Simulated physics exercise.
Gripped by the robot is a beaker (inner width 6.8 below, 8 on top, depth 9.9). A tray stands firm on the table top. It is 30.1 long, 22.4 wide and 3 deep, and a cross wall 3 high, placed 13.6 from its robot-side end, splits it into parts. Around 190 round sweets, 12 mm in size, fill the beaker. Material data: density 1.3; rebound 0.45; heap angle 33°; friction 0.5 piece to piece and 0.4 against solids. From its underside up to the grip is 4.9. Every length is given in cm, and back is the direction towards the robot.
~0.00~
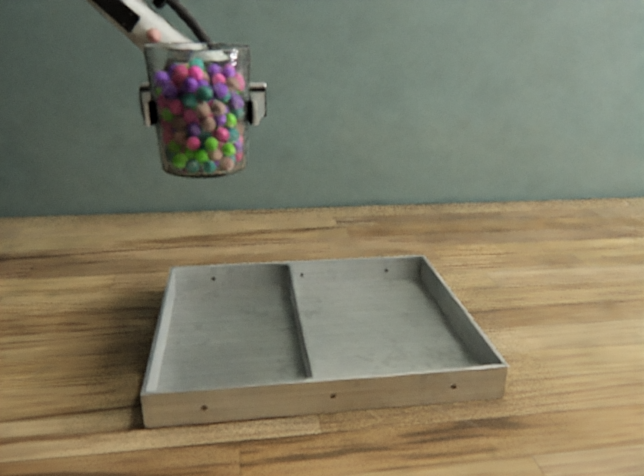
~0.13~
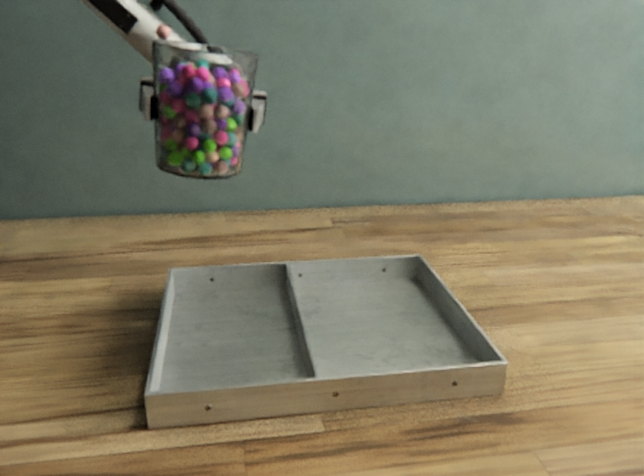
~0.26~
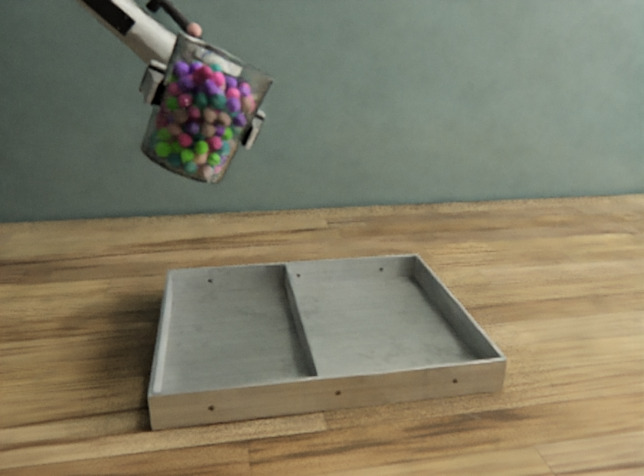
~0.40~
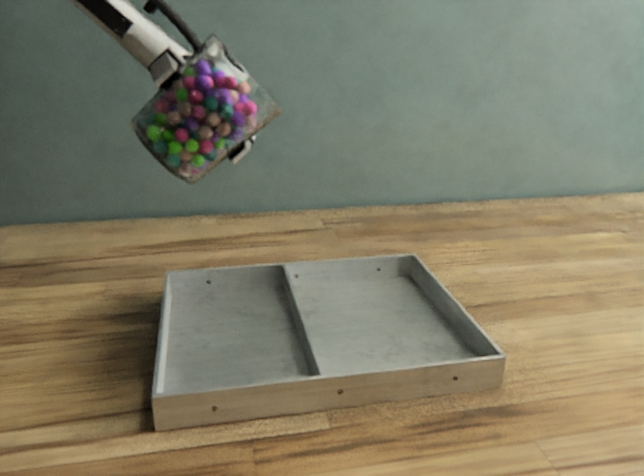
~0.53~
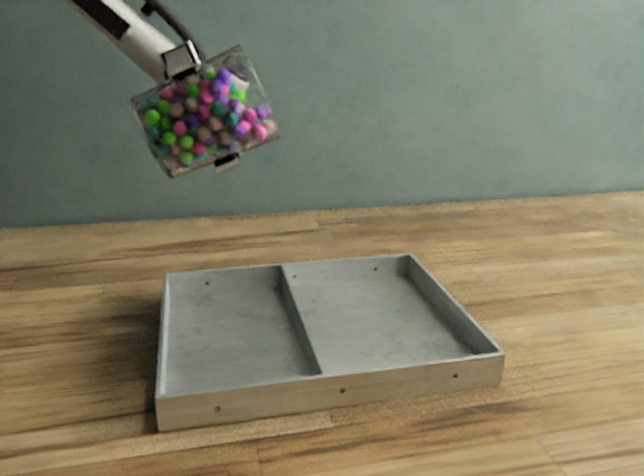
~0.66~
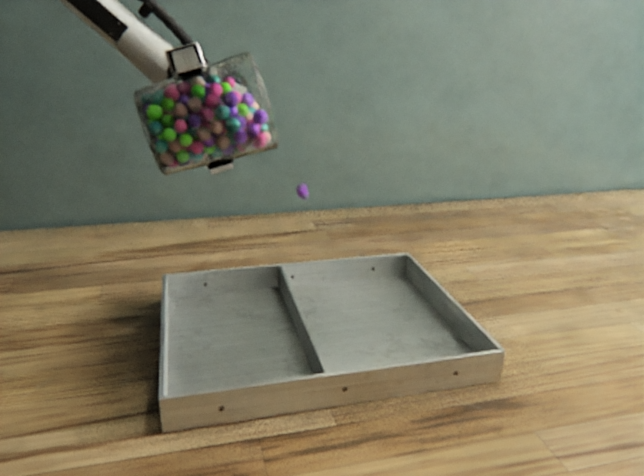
In this clip, a robot arm holds a clear beaker of small, round, colourful sweets above a divided grey tray on a wooden table and tilts it steadily to the right, until a single purple sweet drops out.
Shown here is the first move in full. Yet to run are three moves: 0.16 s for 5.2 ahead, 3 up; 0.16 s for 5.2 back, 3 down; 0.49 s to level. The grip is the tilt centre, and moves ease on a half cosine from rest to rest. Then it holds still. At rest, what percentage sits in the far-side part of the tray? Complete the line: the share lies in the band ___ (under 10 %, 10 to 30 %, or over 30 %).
The share lies in the band over 30 %.
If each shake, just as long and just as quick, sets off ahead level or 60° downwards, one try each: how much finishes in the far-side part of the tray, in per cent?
First try about 30 %, second try about 5 %.
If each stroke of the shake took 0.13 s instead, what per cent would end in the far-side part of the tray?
That change gives some 70 percent.
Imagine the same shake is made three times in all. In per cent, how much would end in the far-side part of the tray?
It would then be around 70 per cent.
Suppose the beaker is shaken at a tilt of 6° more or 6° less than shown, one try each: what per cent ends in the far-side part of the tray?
About 55 and 35 per cent.
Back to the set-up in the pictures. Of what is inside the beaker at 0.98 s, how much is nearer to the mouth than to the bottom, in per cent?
My estimate is near 65 per cent.
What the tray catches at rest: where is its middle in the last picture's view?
Roughly at (386, 322) in the last picture.
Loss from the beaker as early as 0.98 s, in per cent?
45 %.
After 0.98 s, tilted 75° forward, highest piece 24 above the table; 101 in the beaker, 2 in the far-side part, 84 in flight or on a rim.
After 1.31 s, tilted 18° forward, highest piece 27 above the table; 90 in the beaker, 85 in the far-side part, 8 in the robot-side part, 2 on the table or floor, 2 in flight or on a rim.
After 1.67 s, level, highest piece 25 above the table; 90 in the beaker, 85 in the far-side part, 9 in the robot-side part, 3 on the table or floor.
After 2.72 s, level, highest piece 25 above the table; 90 in the beaker, 85 in the far-side part, 9 in the robot-side part, 3 on the table or floor.
In the end, 90 in the beaker, 85 in the far-side part, 9 in the robot-side part, 3 on the table or floor. That is 45 % in the far-side part of the tray.
